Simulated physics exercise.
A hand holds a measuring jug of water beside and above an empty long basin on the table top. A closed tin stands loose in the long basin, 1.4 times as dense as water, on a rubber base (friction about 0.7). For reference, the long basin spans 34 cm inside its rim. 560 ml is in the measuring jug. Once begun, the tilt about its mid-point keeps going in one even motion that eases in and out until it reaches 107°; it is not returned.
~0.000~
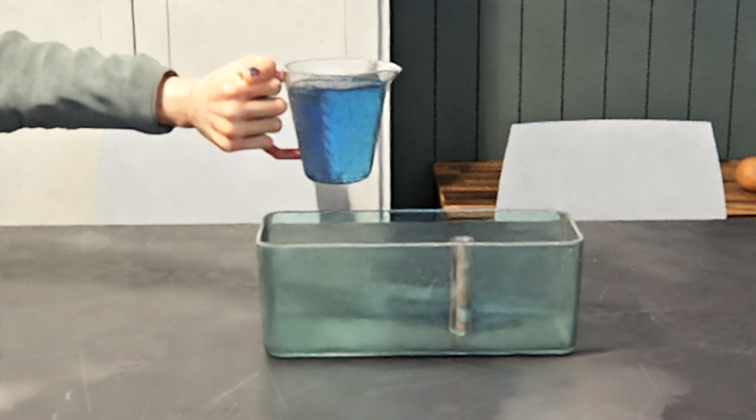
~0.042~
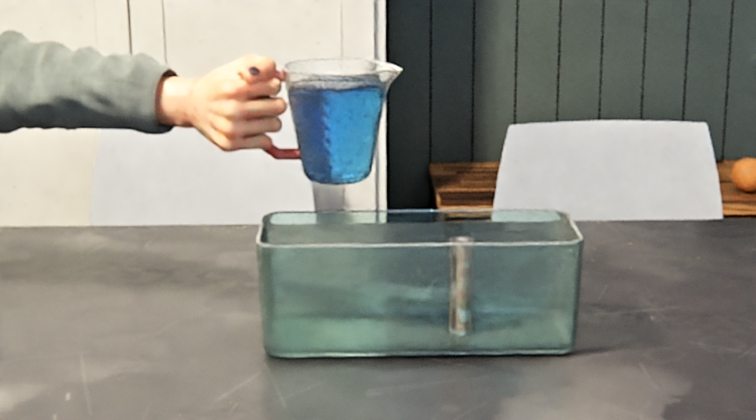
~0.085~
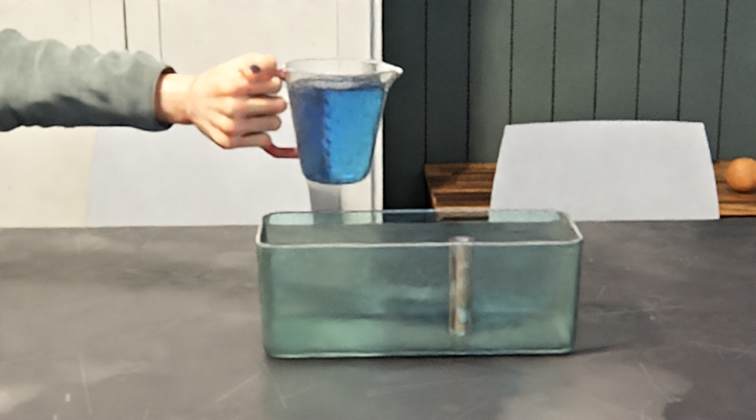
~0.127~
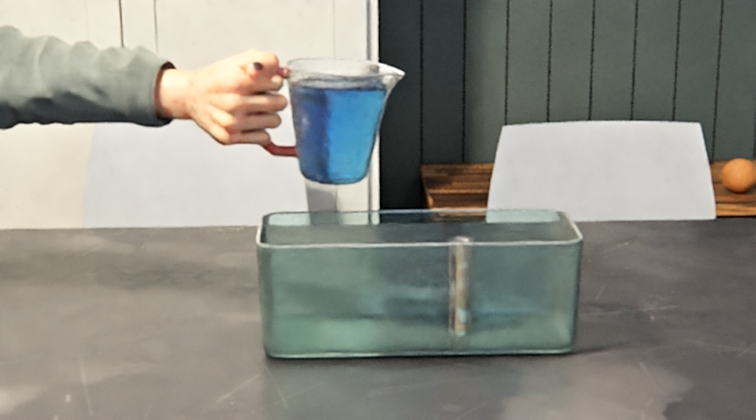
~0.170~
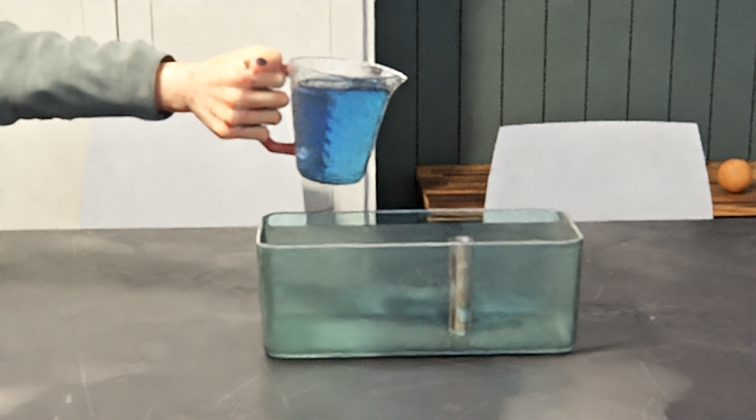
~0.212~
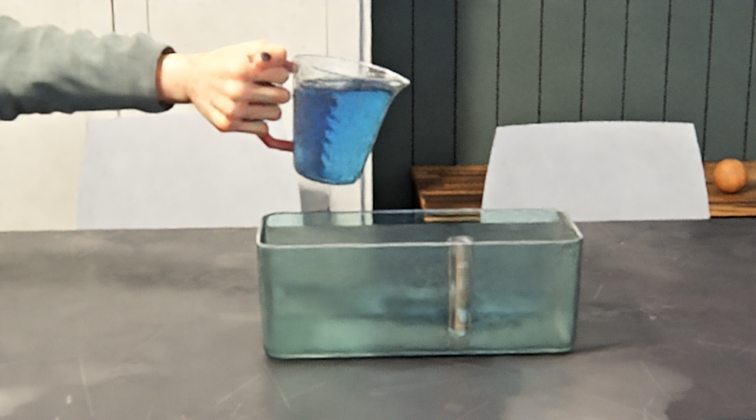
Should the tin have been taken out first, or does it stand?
It tilts over.
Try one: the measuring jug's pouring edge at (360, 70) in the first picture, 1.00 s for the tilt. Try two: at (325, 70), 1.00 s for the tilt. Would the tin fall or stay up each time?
First it stays on its base; then it stays on its base.
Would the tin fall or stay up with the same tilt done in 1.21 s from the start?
The tin would overturn.
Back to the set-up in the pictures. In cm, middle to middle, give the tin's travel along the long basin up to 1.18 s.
About 6 cm.
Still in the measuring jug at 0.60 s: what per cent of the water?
Roughly 72 per cent.
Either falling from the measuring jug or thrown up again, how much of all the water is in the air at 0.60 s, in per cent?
About 20 per cent.
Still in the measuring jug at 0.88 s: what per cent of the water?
Close to 16 in a hundred.
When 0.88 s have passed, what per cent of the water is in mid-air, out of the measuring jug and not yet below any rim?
Something like 12 per cent is in the air then.
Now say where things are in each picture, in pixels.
In the first picture, tilt 0°; pouring edge (401, 68); surface from (289, 83) to (386, 83); the long basin's rim runs from (261, 230) to (575, 227); the tin's top is at (462, 244).
In the second picture, tilt 0°; pouring edge (401, 68); surface from (289, 83) to (386, 83).
In the third picture, tilt 2°; pouring edge (402, 70); surface from (289, 82) to (386, 84).
In the fourth picture, tilt 4°; pouring edge (404, 73); surface from (291, 82) to (388, 85).
In the fifth picture, tilt 7°; pouring edge (407, 77); surface from (294, 83) to (391, 85).
In the sixth picture, tilt 11°; pouring edge (410, 81); surface from (297, 83) to (394, 86).
After 0.60 s the tilt is 70° and 72 per cent is still to pour; the tin stands where it began.
After 0.88 s the tilt is 103° and 15 per cent is still to pour; the tin leans 6°.
After 1.18 s the tilt is 107° and 0 per cent is still to pour; the tin lies on its side.
After 1.50 s the tilt is 107° and 0 per cent is still to pour; the tin lies on its side.
In the end the tin lies on its side.
